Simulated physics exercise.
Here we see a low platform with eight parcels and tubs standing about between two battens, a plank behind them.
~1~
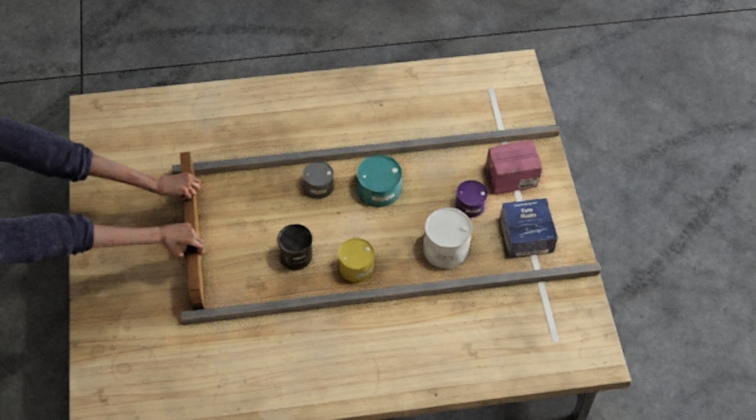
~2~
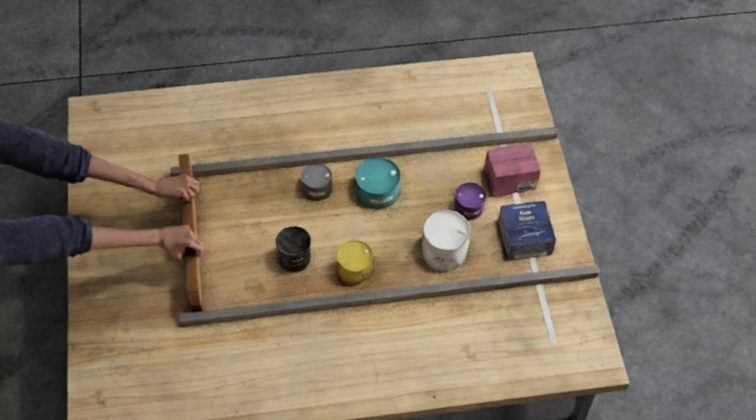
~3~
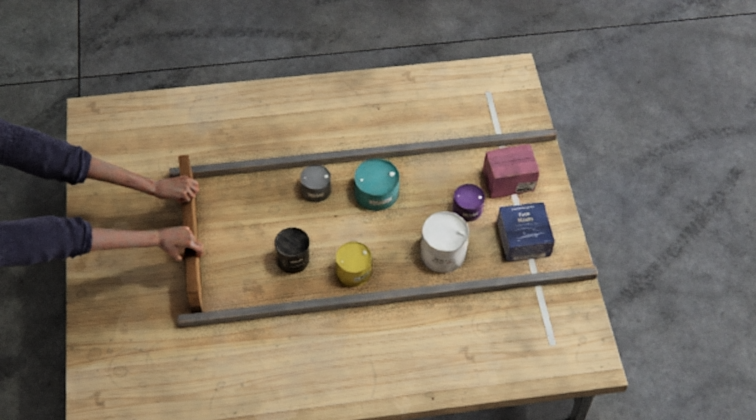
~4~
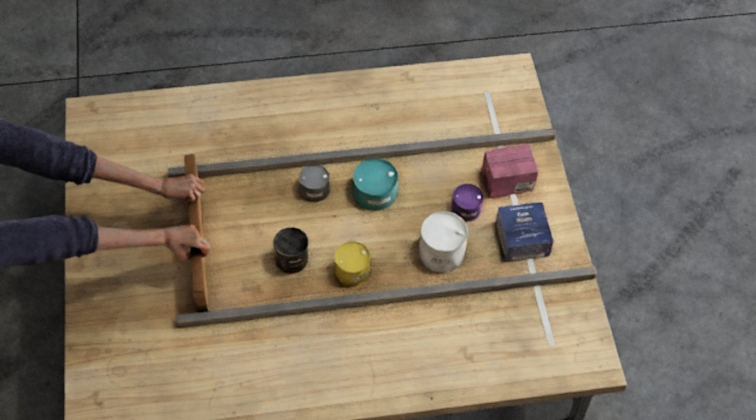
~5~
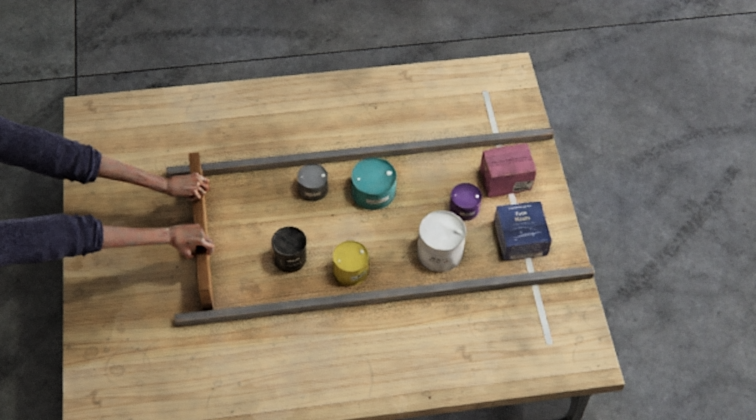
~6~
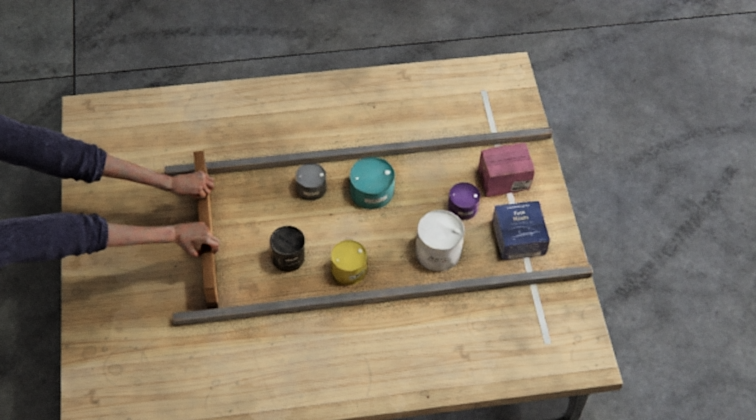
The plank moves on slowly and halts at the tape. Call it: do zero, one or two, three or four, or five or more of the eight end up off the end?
One or two end up off it.
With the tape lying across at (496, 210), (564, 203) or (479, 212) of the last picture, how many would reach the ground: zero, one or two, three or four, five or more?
One to two; more than four; either one or two.
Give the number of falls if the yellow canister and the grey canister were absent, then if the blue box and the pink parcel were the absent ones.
Count: 2 (first case); 0 (second).
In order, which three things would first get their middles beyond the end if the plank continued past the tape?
Sequence: Blue box, then pink parcel, then white canister.
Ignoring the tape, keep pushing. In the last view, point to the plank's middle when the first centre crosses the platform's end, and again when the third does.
At (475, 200) for the first, at (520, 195) for the third.
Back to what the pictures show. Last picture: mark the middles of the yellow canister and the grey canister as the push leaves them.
The first near (546, 252), the second near (516, 149).
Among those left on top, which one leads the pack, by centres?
The white canister is the one.
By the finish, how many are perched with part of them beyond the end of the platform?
As for overhanging, the count is 2.
Soon after, none off yet; blue box at rest near (521, 230); pink parcel at rest near (506, 170); purple canister at rest near (464, 201).
Then, none off yet; blue box at rest near (521, 230); pink parcel at rest near (506, 170); purple canister moved a little near (478, 207).
By the end, the number that fall off is one or two; fallen, pink parcel and blue box.
